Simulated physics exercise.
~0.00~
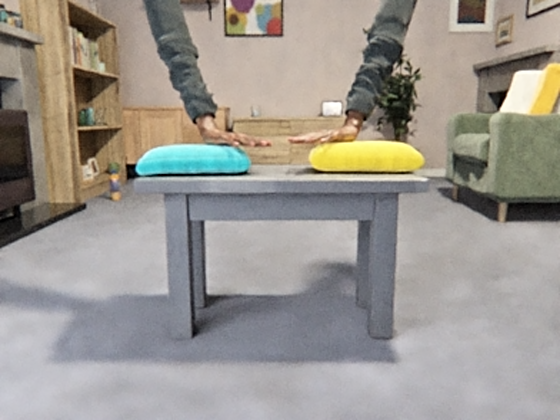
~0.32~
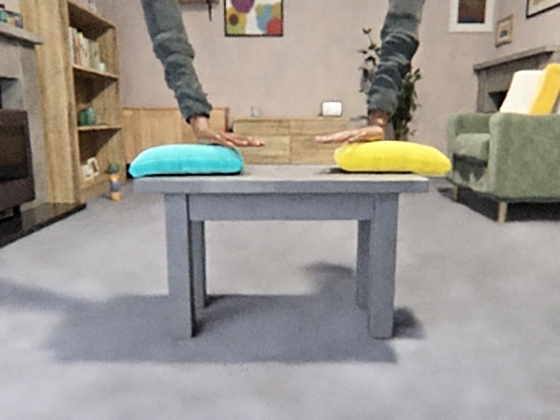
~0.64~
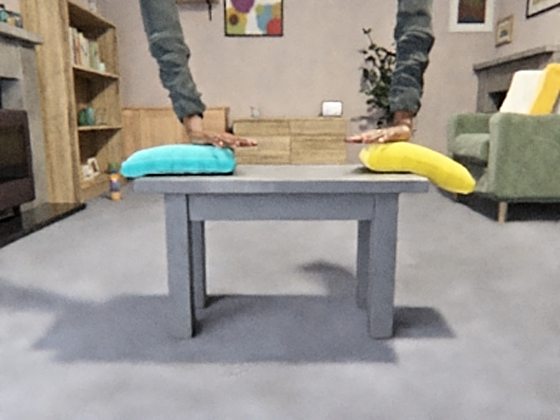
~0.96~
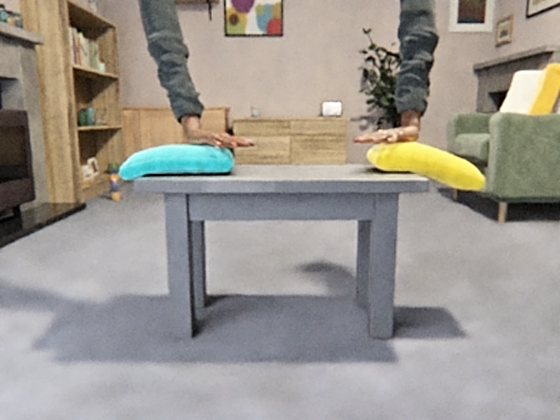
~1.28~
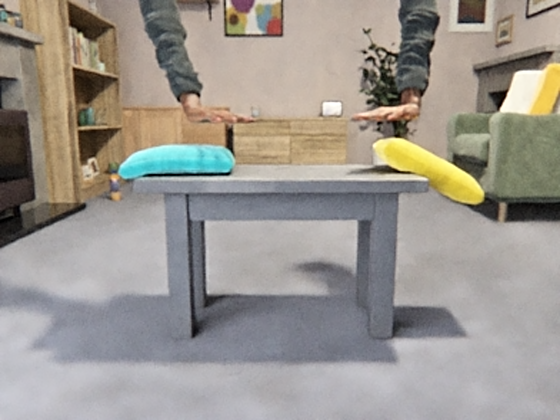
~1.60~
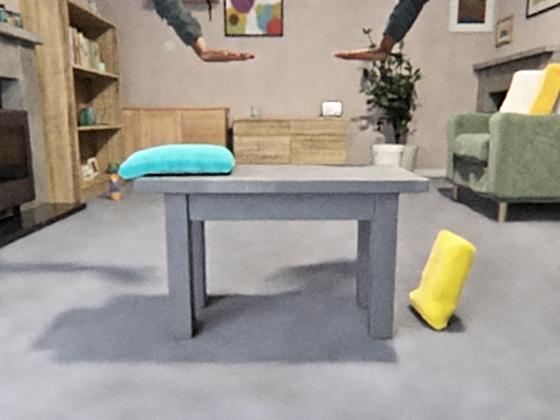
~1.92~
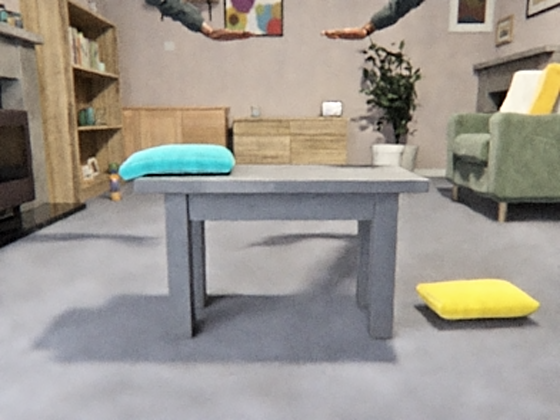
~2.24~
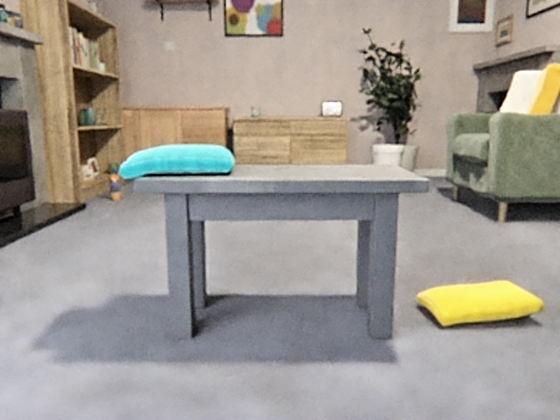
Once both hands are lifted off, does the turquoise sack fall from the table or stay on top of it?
The turquoise sack stays on top of the table, near its left end. Only the yellow sack goes down to the floor.
